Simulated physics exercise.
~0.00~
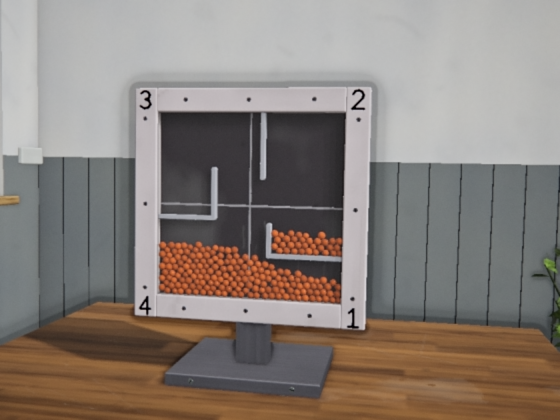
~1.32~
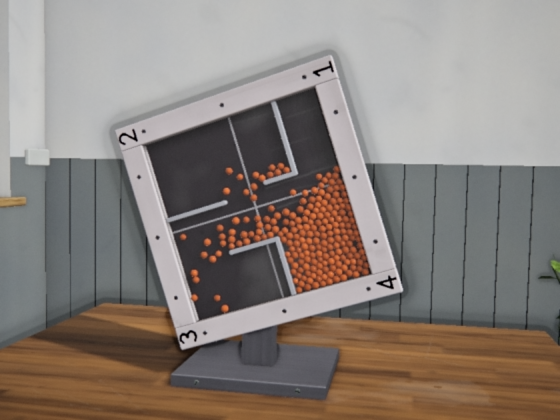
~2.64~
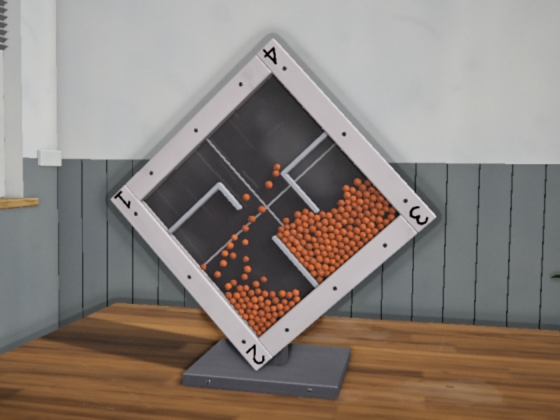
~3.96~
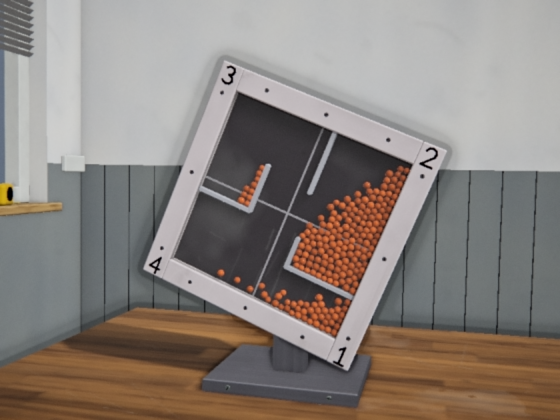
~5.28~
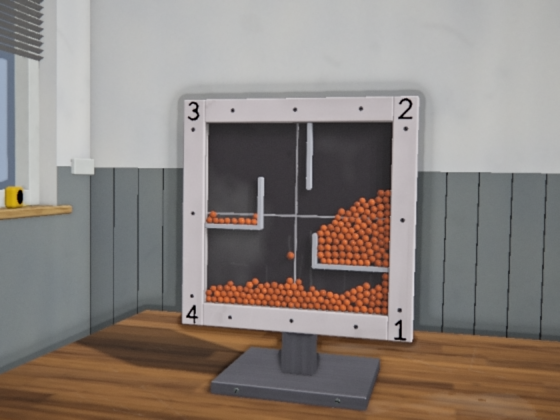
The clip shows a square, clear-fronted tilt maze of orange beads on a stand making one full counterclockwise turn. The beads tumble past its inner walls until it stops upright, with most heaped at lower right, others along the bottom and a few on the left ledge.
